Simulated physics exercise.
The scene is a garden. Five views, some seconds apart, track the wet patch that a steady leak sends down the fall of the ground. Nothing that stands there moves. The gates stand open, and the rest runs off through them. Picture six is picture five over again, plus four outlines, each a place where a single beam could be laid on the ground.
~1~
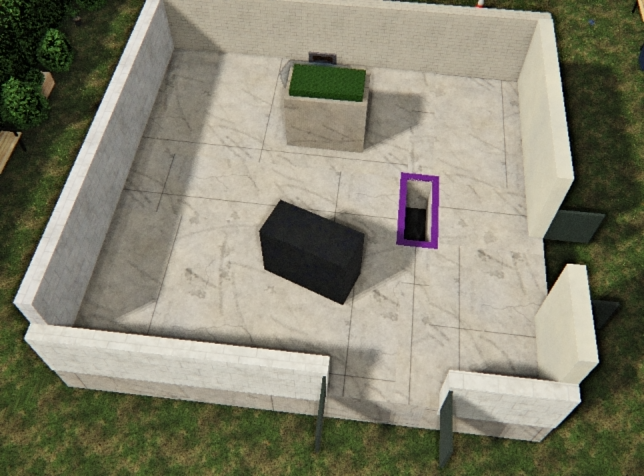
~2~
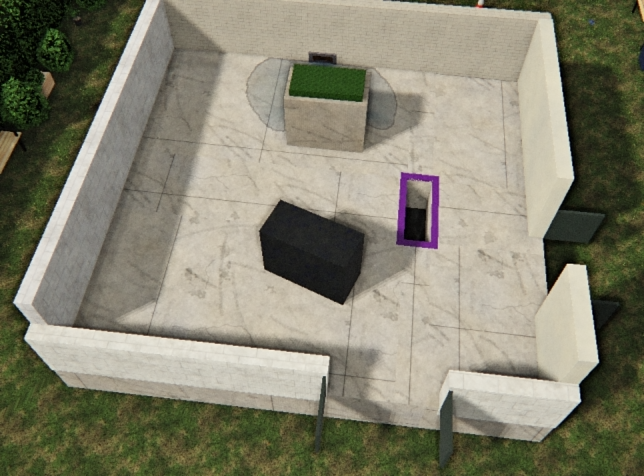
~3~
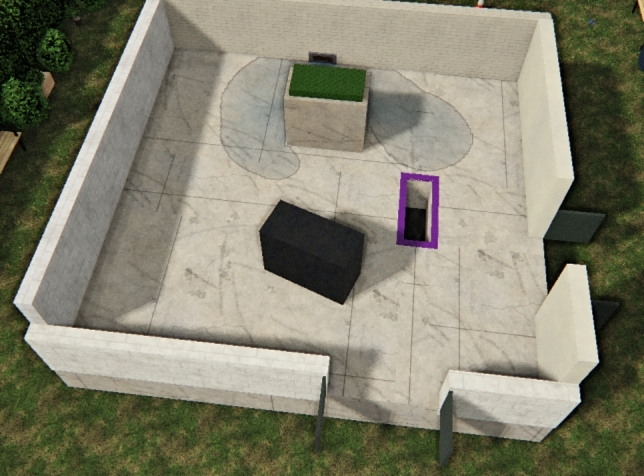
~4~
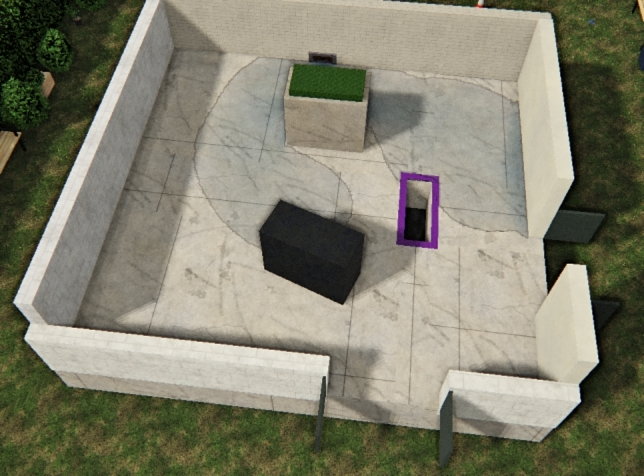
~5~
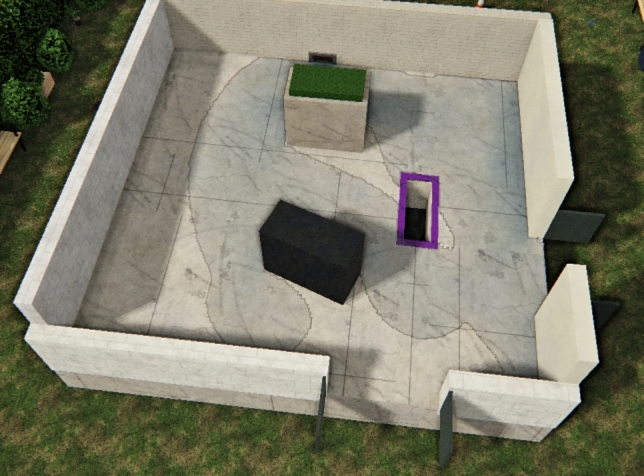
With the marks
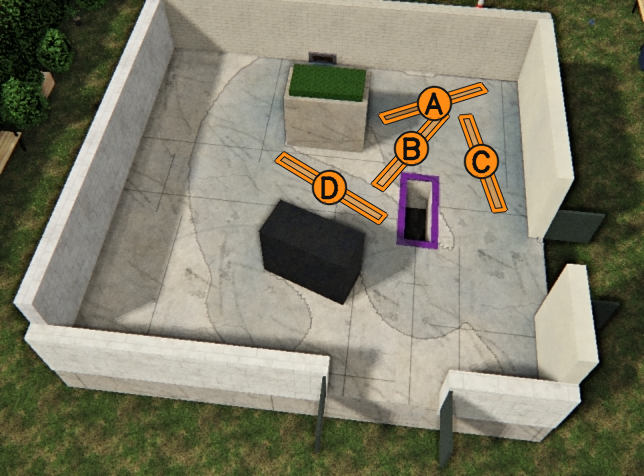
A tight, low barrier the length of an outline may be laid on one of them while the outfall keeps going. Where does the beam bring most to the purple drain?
The answer is spot A.
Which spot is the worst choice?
B it is.
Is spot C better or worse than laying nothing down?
Spot C is better.
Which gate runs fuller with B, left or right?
The right one.
In orange, A from (383, 118) to (483, 87); B from (378, 186) to (442, 113); C from (465, 116) to (499, 210); D from (280, 157) to (382, 218).
With A, about 20 % of the stream goes into the purple drain, about 79 % out by the gates.
With B, about 6 % of the stream goes into the purple drain, about 94 % out by the gates.
With C, about 13 % of the stream goes into the purple drain, about 87 % out by the gates.
With D, about 11 % of the stream goes into the purple drain, about 89 % out by the gates.
